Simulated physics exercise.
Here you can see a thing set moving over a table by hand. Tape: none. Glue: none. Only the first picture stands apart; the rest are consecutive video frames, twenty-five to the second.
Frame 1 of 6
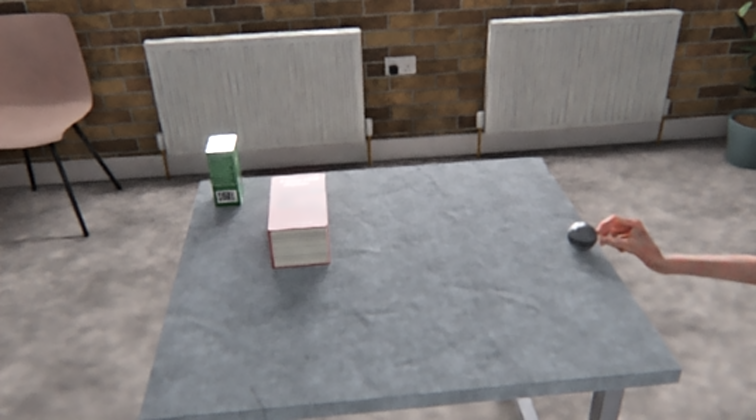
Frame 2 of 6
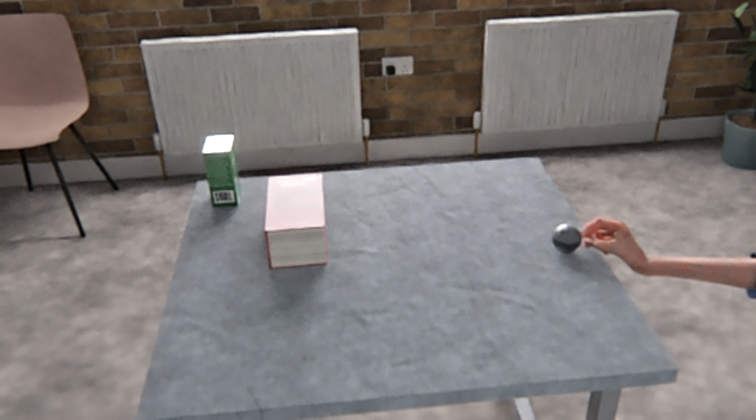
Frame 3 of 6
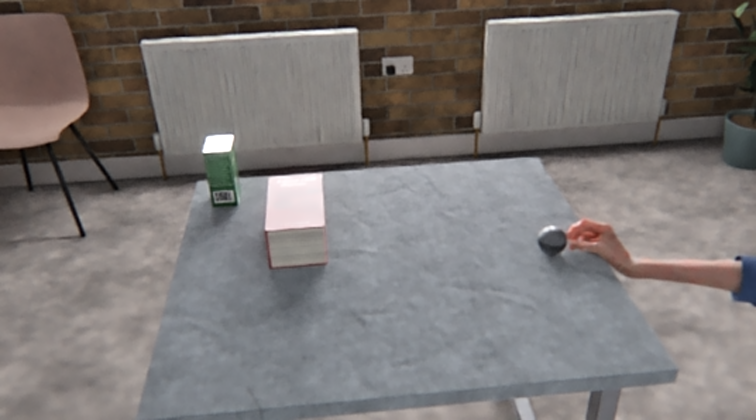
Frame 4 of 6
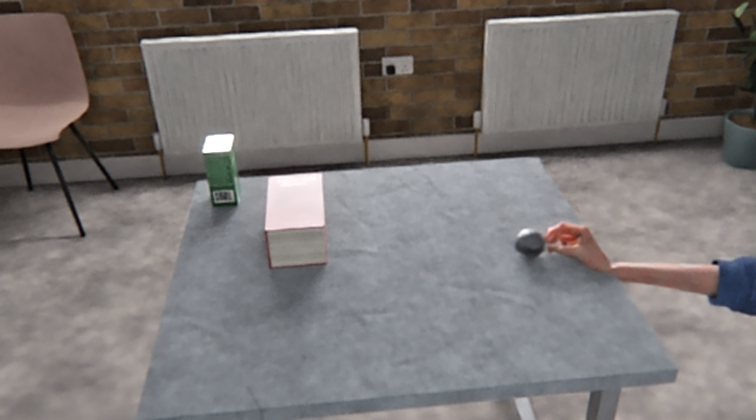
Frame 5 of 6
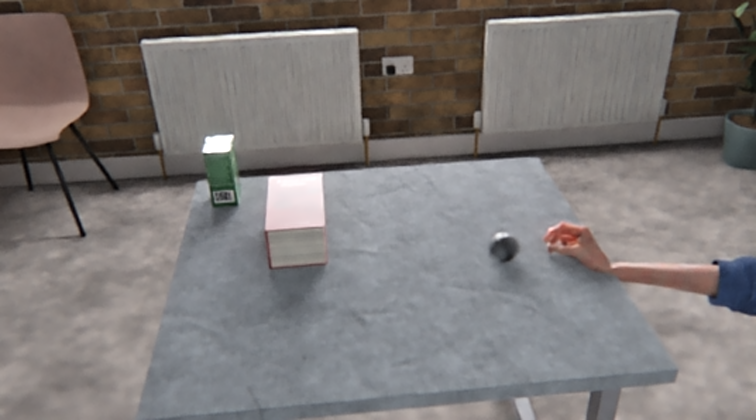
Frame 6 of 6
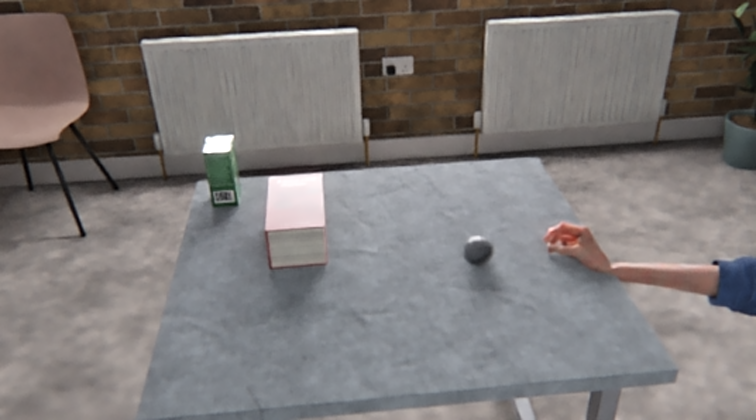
On a grey table, a hand pushes a grey ball left and releases it rolling.
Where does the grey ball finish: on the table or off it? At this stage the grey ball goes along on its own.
Off it.
Then, 0.20 s later than the last frame, grey ball moved well along near (352, 269).
Then, 0.50 s later than the last frame, grey ball moved well along near (177, 294).
Then, 0.70 s later than the last frame, grey ball now off the table.
Then, 1.00 s later than the last frame, things are still on the move.
When it is over, off the table, grey ball.
